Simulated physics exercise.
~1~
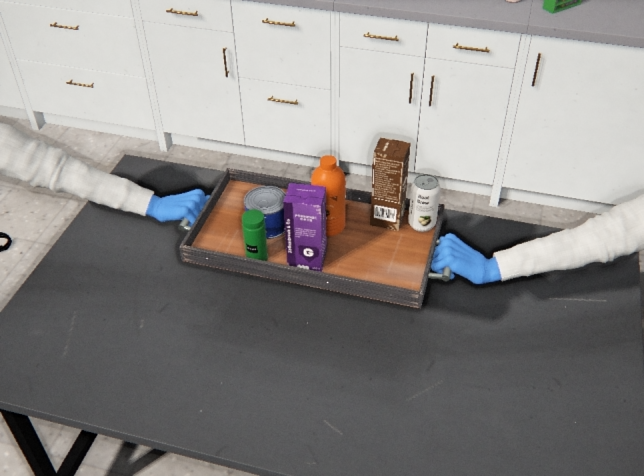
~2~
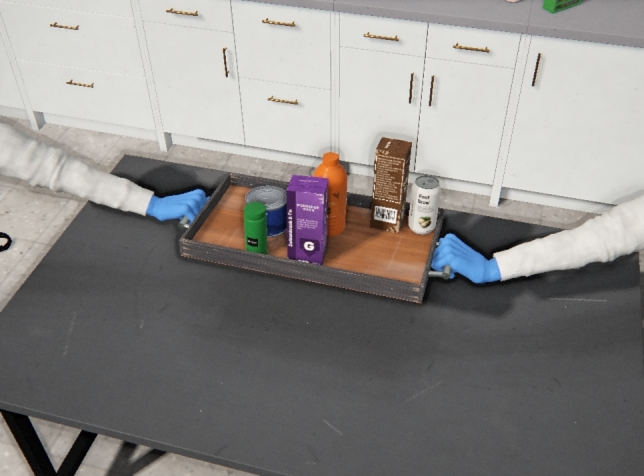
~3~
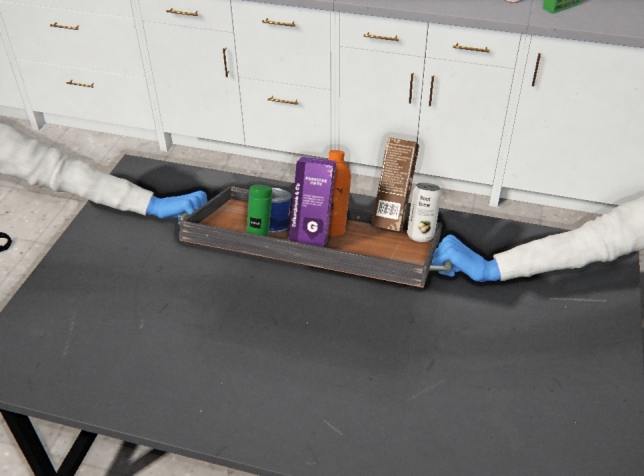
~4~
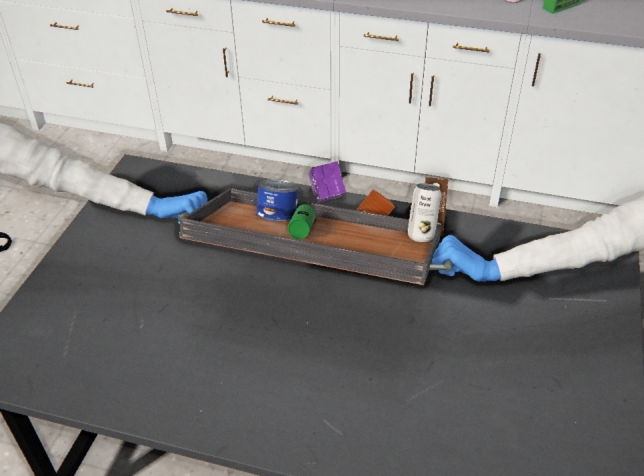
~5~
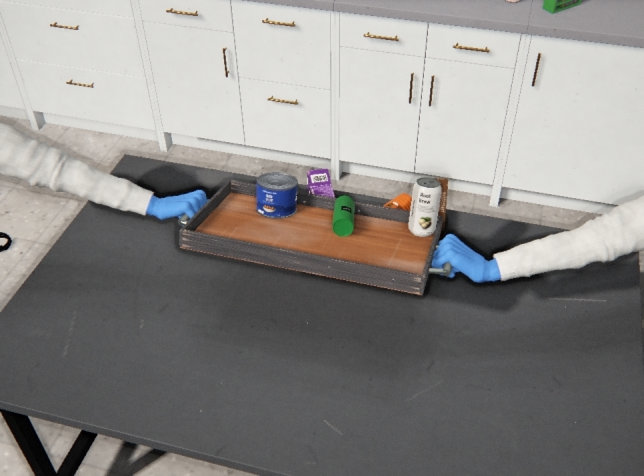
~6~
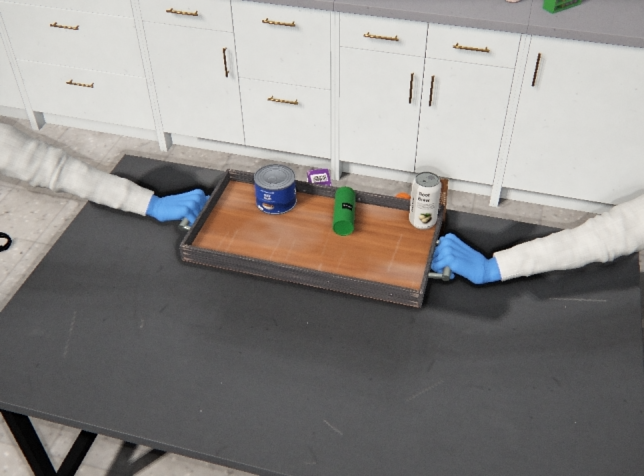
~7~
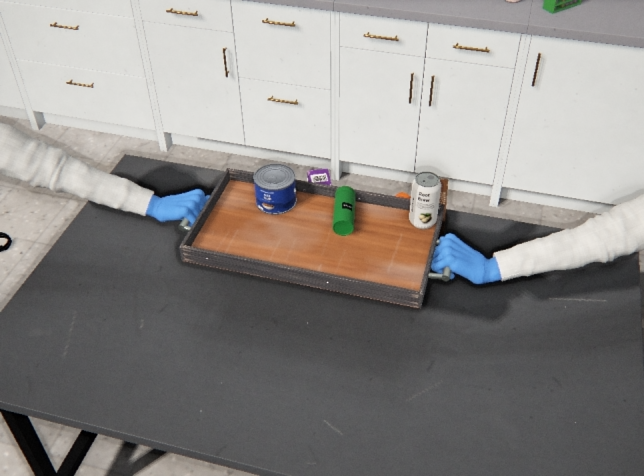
A wooden tray carrying six containers is held by its ends over a dark table, gripped by two blue-gloved hands in white sleeves. The hands tilt it so the far edge dips, and the tall brown carton, orange bottle and purple carton lean away. The cartons and bottle topple over the far rim, while the green shaker falls onto its side and shifts right. As the tray is levelled again, the blue tub sits a little farther back. At the end, the tub and white can stand on the tray with the shaker lying between them, and the fallen items rest beyond the far rim.
